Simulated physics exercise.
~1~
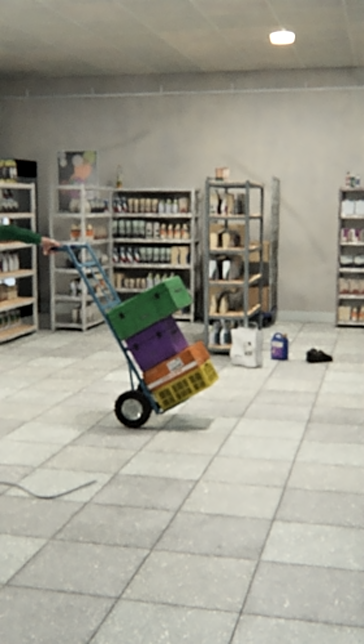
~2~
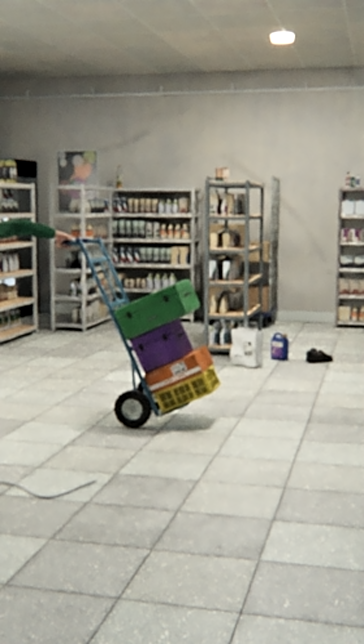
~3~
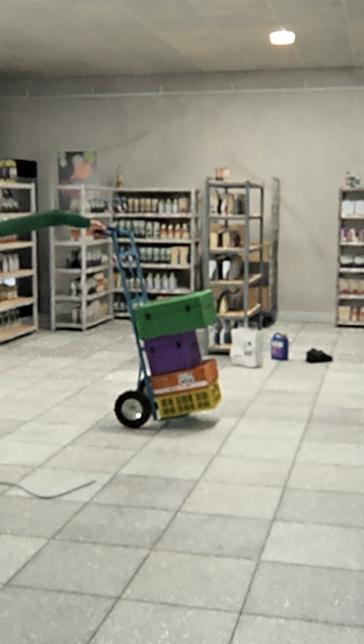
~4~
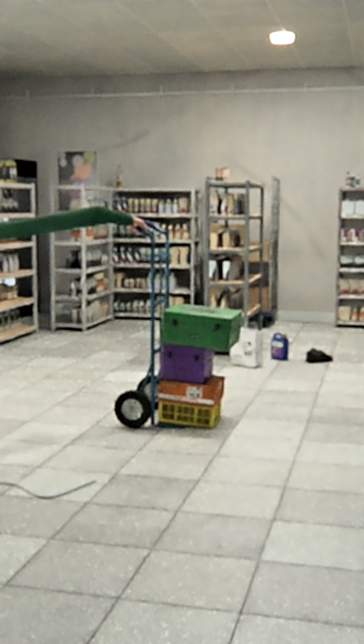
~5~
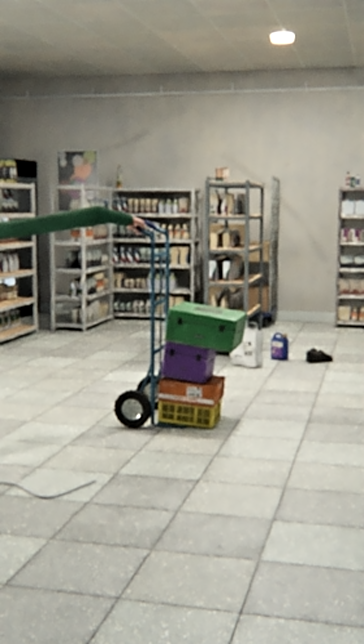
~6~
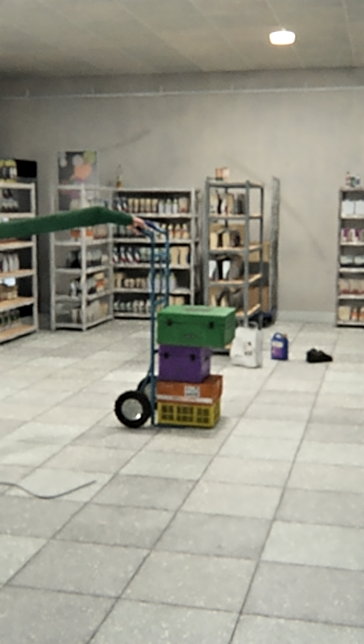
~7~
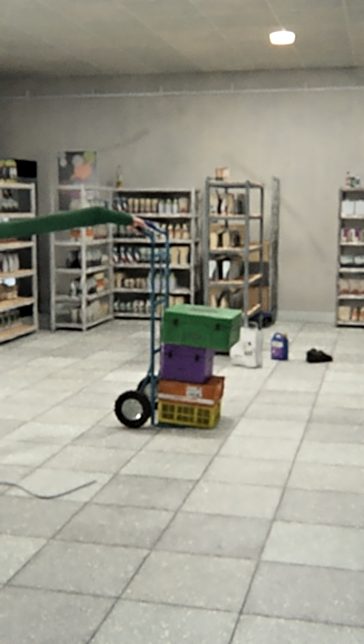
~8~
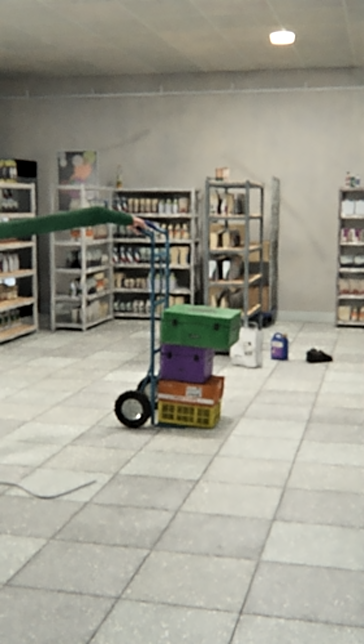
At first, a hand at the end of a green sleeve holds a blue two-wheeled hand truck tilted back to the left, loaded with a yellow crate, an orange parcel, a purple toolbox and a green toolbox on top. The arm reaches right and swings the truck forward until it stands upright on the shop's tiled floor. As it stops, the upper boxes tip slightly forward to the right, the green one most visibly. They rock back and settle. The stack ends still and intact, the green toolbox jutting out to the right, with the hand still on the truck.
